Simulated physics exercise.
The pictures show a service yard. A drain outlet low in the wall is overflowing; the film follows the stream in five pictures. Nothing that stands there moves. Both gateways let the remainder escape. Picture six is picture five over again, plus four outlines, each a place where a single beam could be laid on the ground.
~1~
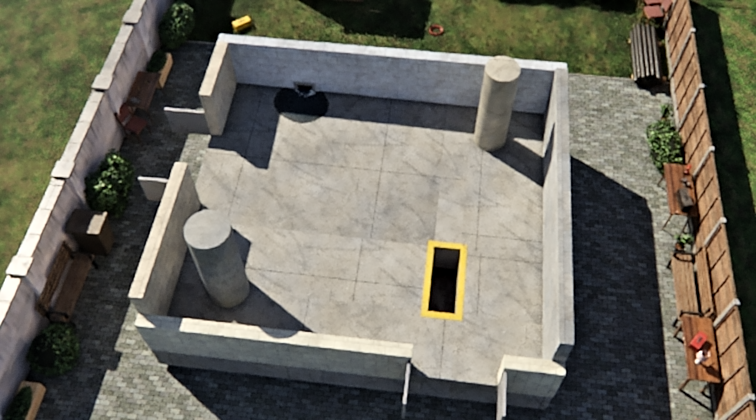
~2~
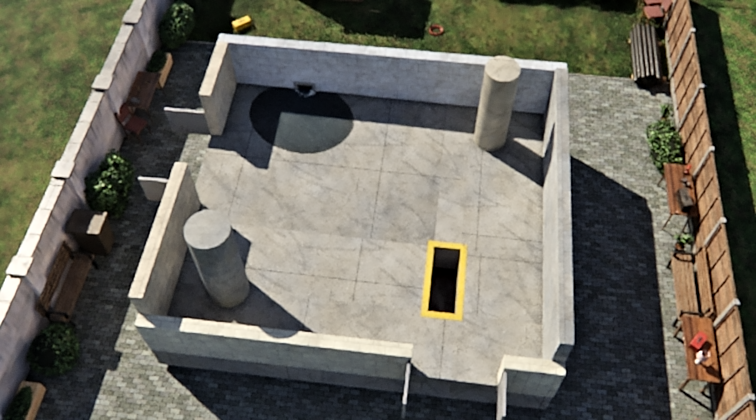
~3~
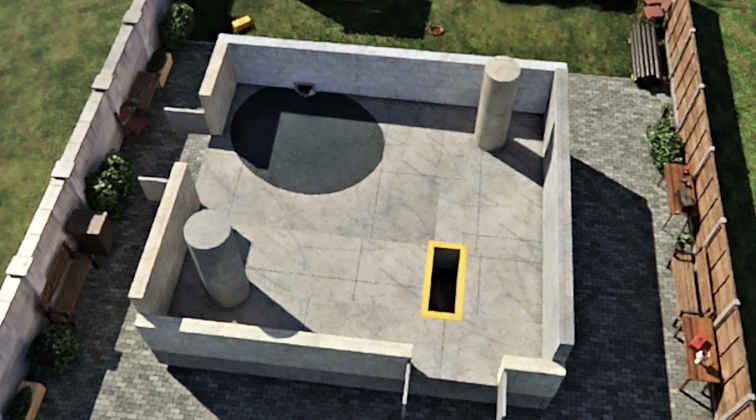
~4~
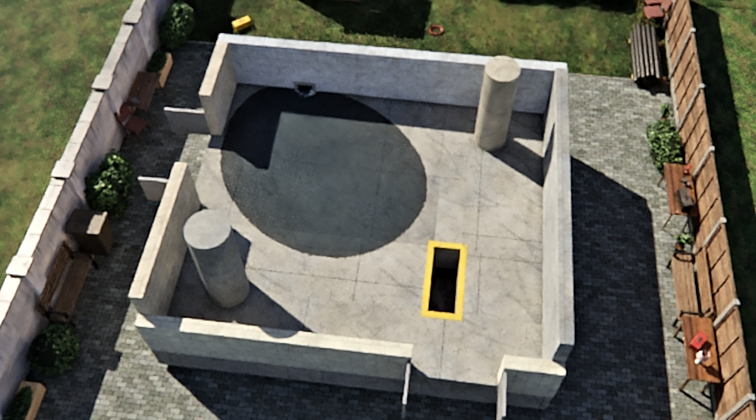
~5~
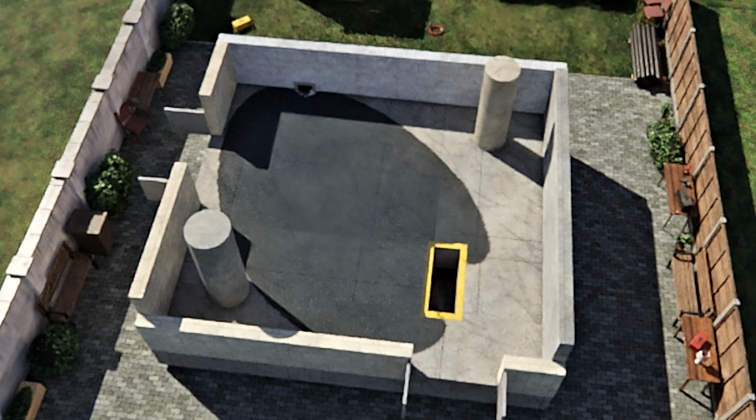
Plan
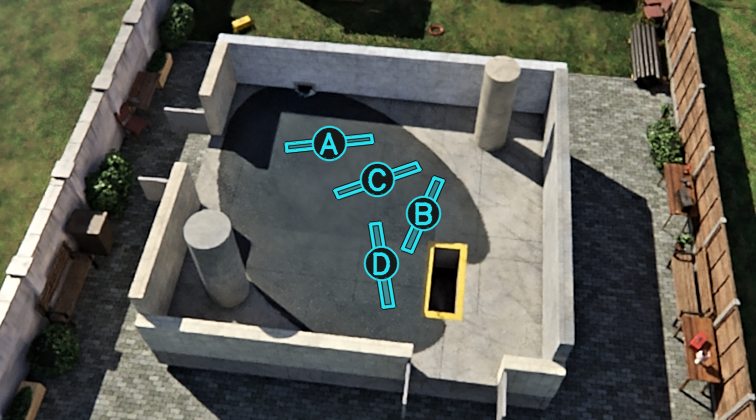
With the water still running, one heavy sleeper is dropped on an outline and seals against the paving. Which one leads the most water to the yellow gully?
D works best here.
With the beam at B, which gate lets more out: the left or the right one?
The right gate.
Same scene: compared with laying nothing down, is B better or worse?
It is worse.
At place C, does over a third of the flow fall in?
No, it does not.
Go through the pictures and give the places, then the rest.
Outfall at (305, 87); yellow gully at (445, 280); open gate at (455, 368); open gate at (211, 168); water covers 2 % of the ground and shows as far out as (319, 116); yellow gully still dry.
Water covers 7 % of the ground and shows as far out as (320, 148); yellow gully still dry.
Water covers 17 % of the ground and shows as far out as (302, 192); yellow gully still dry.
Water covers 32 % of the ground and shows as far out as (371, 247); yellow gully still dry.
Water covers 52 % of the ground and shows as far out as (422, 330); yellow gully taking water.
On the marked copy, A from (286, 147) to (371, 138); B from (407, 250) to (438, 179); C from (336, 194) to (418, 166); D from (375, 223) to (388, 306).
Choosing A, about 15 % of the stream runs into the yellow gully, about 85 % out by the gates.
Choosing B, about 14 % of the stream runs into the yellow gully, about 85 % out by the gates.
Choosing C, about 14 % of the stream runs into the yellow gully, about 86 % out by the gates.
Choosing D, about 27 % of the stream runs into the yellow gully, about 72 % out by the gates.
